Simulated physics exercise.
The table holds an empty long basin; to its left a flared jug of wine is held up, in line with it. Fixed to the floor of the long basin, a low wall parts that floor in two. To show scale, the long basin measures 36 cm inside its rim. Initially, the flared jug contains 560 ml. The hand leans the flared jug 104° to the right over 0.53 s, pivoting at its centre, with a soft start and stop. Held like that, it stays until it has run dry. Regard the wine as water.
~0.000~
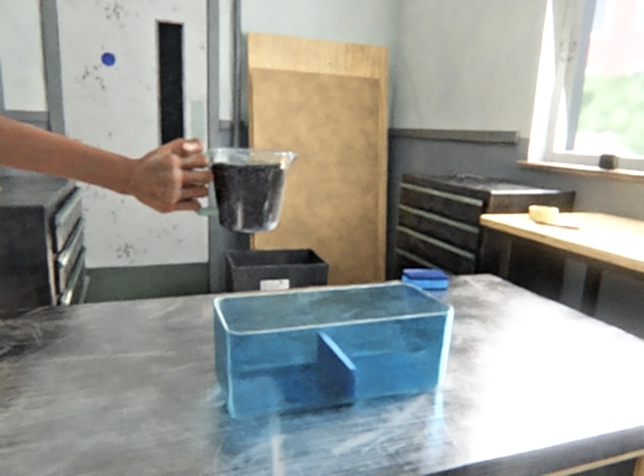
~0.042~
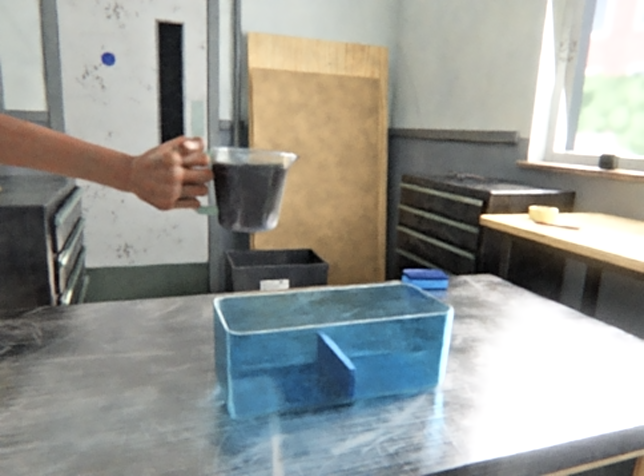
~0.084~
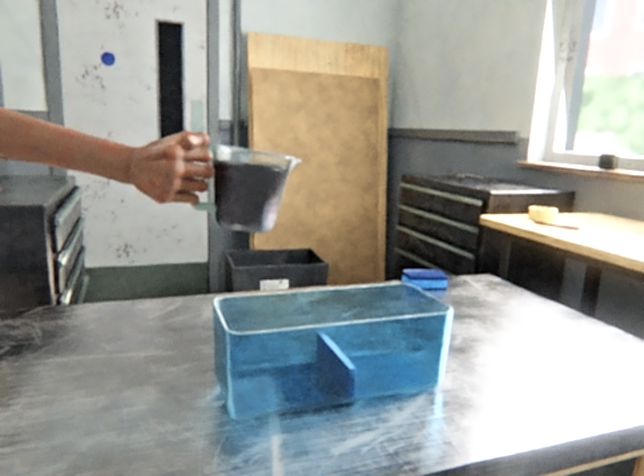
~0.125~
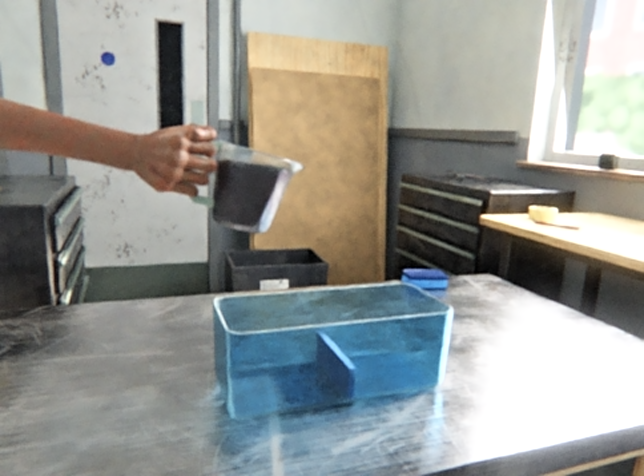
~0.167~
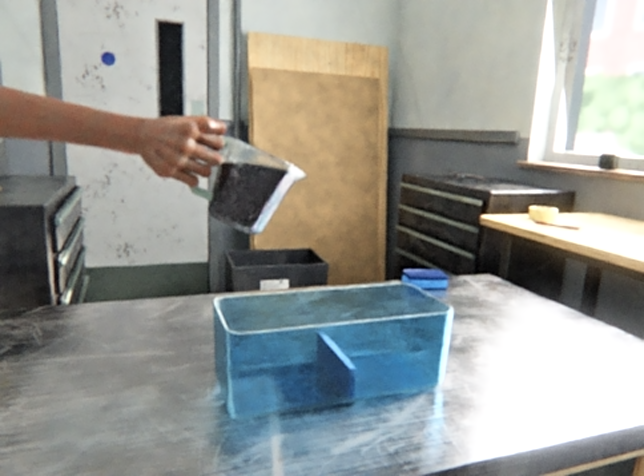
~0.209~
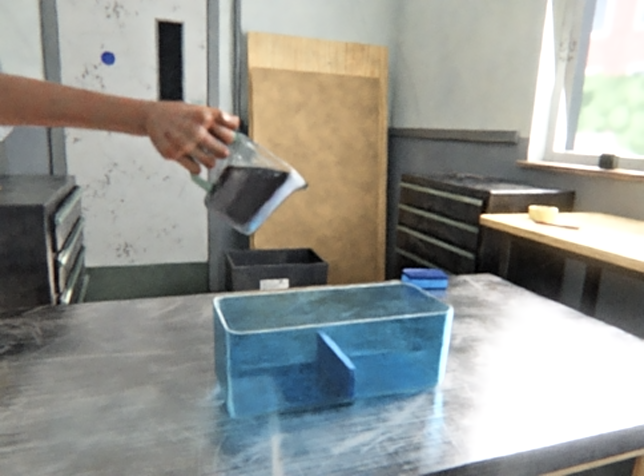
The clip opens on a hand at the left holding a clear jug of dark liquid upright above a tabletop, where a long blue see-through basin sits with a low divider inside. The hand leans the jug to the right, slowly then more steeply, and the liquid shifts toward its lowered rim.
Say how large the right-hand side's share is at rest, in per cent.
Its share is roughly 32 per cent.
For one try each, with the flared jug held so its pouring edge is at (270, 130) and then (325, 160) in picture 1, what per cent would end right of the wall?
5 in a hundred, followed by 90 in a hundred.
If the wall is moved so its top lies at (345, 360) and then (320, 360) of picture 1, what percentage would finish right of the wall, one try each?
Try 1: 20 %; try 2: 85 %.
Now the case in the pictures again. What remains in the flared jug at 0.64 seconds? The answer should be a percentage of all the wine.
I reckon near 7 per cent still sits there.
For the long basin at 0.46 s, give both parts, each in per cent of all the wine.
Lab note: Left near 5 %, right near 12.
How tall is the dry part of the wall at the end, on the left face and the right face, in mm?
The left comes to roughly 38 mm and the right to roughly 44 mm.
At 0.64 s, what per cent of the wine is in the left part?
I'd put it at close to 46 %.
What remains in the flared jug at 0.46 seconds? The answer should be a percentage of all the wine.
Close to 42 percent of the liquid remains at that time.
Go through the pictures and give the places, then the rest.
In the first picture, it leans 0°; its right rim is at (299, 154); the wine meets the walls at (212, 162) and (285, 164); the long basin's rim runs from (220, 316) to (431, 297); the wall's top is at (335, 349).
In the second picture, it leans 2°; its right rim is at (300, 155); the wine meets the walls at (213, 162) and (285, 164).
In the third picture, it leans 6°; its right rim is at (302, 160); the wine meets the walls at (215, 160) and (286, 166).
In the fourth picture, it leans 14°; its right rim is at (305, 167); the wine meets the walls at (218, 159) and (290, 168).
In the fifth picture, it leans 24°; its right rim is at (307, 177); the wine meets the walls at (222, 163) and (296, 172).
In the sixth picture, it leans 35°; its right rim is at (308, 188); the wine meets the walls at (216, 176) and (303, 181); 1 per cent is over the edge.
Then, 0.46 s in, the tilt is 99° and 42 per cent is still to pour, 5 is left of the wall and 13 right of it.
Then, 0.64 s in, the tilt is 104° and 7 per cent is still to pour, 47 is left of the wall and 29 right of it.
Then, 0.82 s in, the tilt is 104° and 0 per cent is still to pour, 64 is left of the wall and 30 right of it.
Then, 1.03 s in, the tilt is 104° and 0 per cent is still to pour, 66 is left of the wall and 31 right of it.
Finally, 66 per cent lies left of the wall, 32 right of it and 3 outside.
